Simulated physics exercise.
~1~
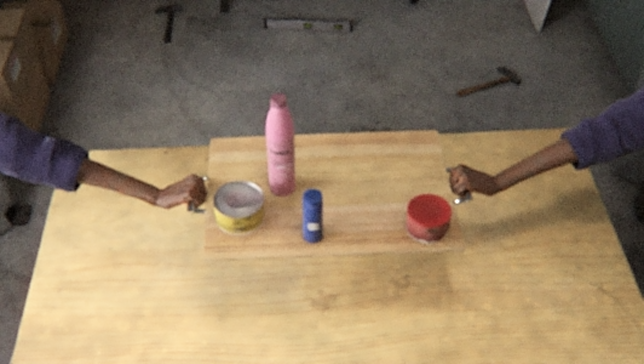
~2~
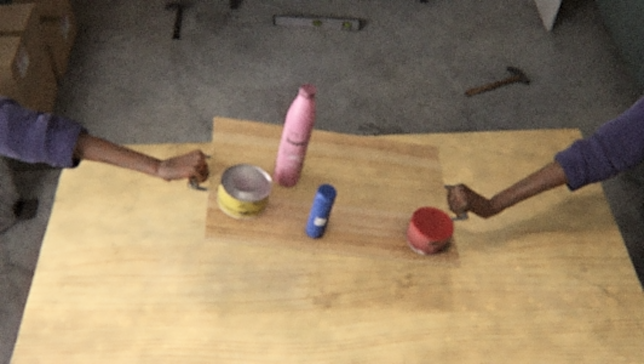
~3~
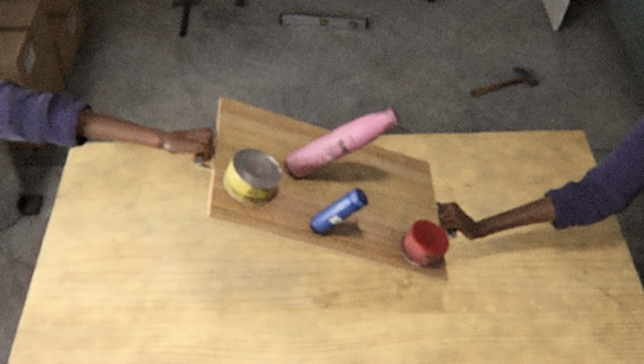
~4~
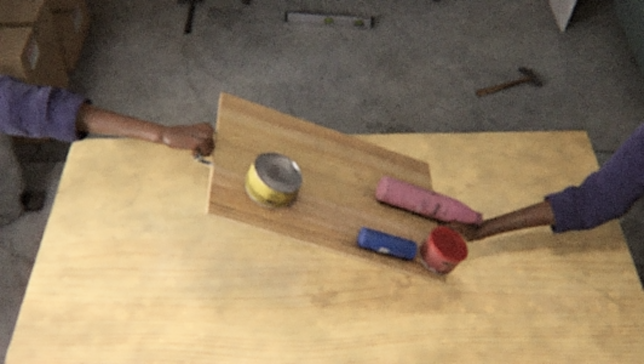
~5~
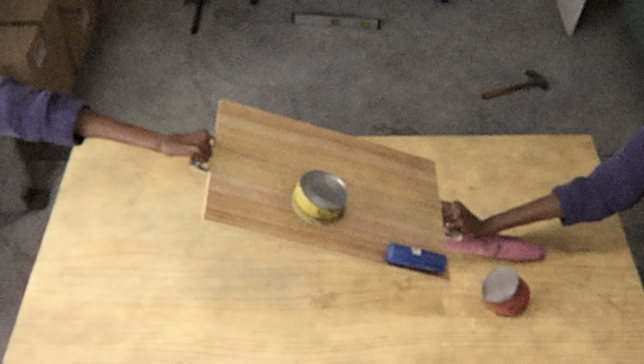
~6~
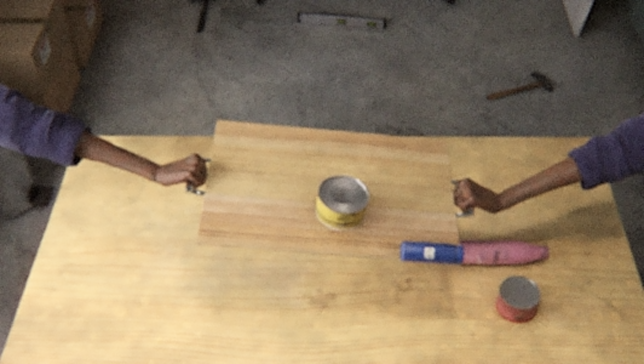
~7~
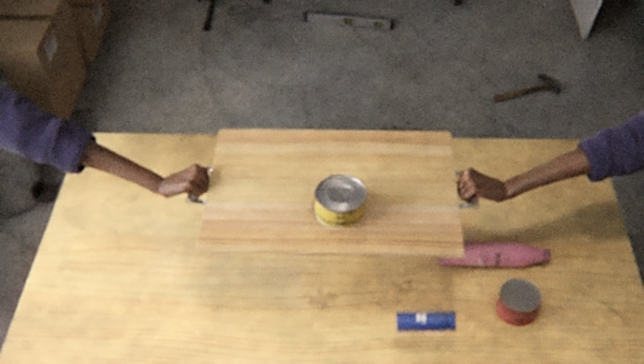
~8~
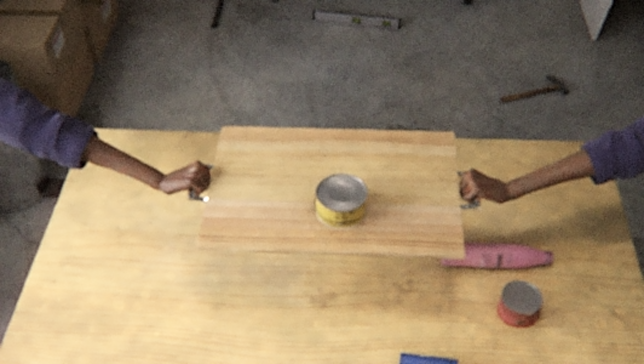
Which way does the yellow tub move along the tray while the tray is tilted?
It slides to the right, towards the lowered side, and stays upright on the tray.
